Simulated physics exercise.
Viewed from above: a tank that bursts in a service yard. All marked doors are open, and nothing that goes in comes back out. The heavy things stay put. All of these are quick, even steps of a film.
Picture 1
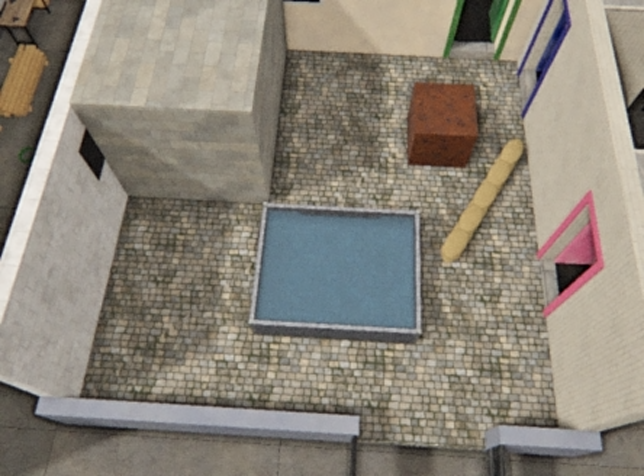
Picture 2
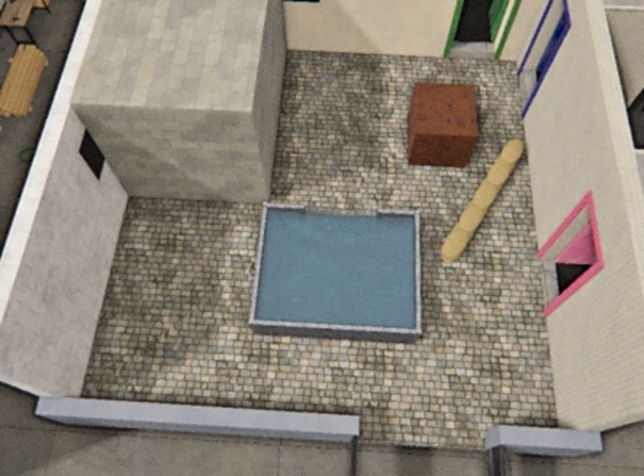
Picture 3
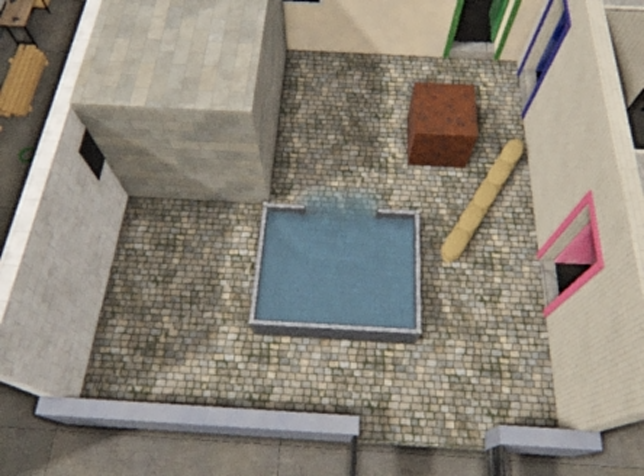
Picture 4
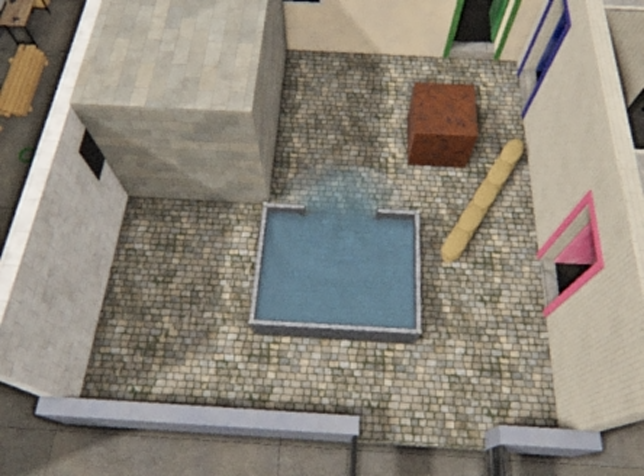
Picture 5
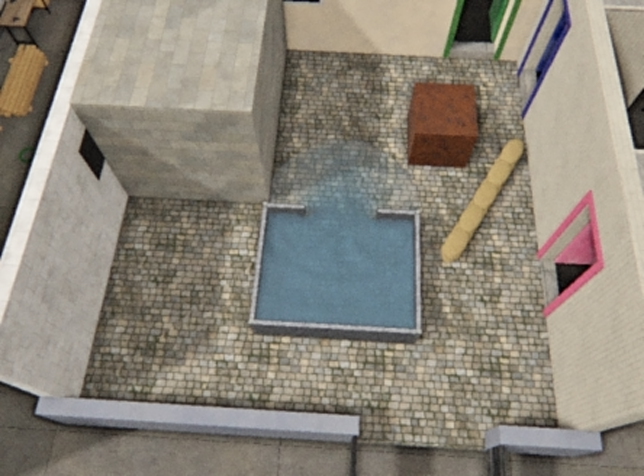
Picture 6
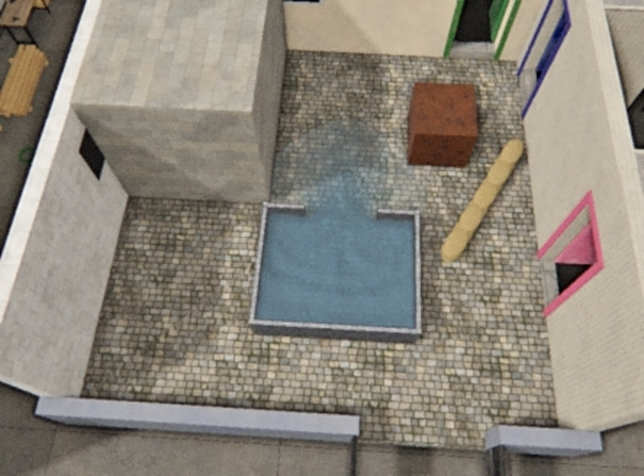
Water pours through a gap in the tank's far side and spreads across the paving.
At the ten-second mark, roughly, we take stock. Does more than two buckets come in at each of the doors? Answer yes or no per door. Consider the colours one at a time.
The blue door no, the pink door no, the green door no.
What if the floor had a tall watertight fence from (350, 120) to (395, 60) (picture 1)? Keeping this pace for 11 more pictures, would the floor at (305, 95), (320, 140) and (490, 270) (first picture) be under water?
Reading the points as listed, I get deluged, then deluged, then left untouched.
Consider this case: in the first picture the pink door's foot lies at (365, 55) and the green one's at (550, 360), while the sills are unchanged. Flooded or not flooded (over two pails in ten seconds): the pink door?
Pink door: Exceeds the limit.
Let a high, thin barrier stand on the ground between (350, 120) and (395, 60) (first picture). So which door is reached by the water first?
That's the door marked green, I reckon.
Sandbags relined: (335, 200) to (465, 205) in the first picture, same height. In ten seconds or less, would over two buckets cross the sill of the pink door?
In brief, the pink one exceeds the limit.
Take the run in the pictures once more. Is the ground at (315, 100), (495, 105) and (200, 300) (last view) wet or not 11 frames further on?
Point by point: Inundated, not yet wet, not yet wet.
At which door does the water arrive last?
The door marked pink.
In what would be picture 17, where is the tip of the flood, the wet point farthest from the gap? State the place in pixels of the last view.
Near (464, 59).
A moment on, water covers 25 % of the floor; the blue door not reached, the pink door not reached, the green door not reached.
Next, water covers 30 % of the floor; the blue door not reached, the pink door not reached, the green door wet at the sill, nothing in.
Then, water covers 35 % of the floor; the blue door wet at the sill, nothing in, the pink door not reached, the green door wet at the sill, nothing in.
Later, water covers 45 % of the floor; the blue door wet at the sill, nothing in, the pink door wet at the sill, nothing in, the green door wet at the sill, nothing in.
In the end, water covers 60 % of the floor; the blue door wet at the sill, nothing in, the pink door wet at the sill, nothing in, the green door wet at the sill, nothing in.
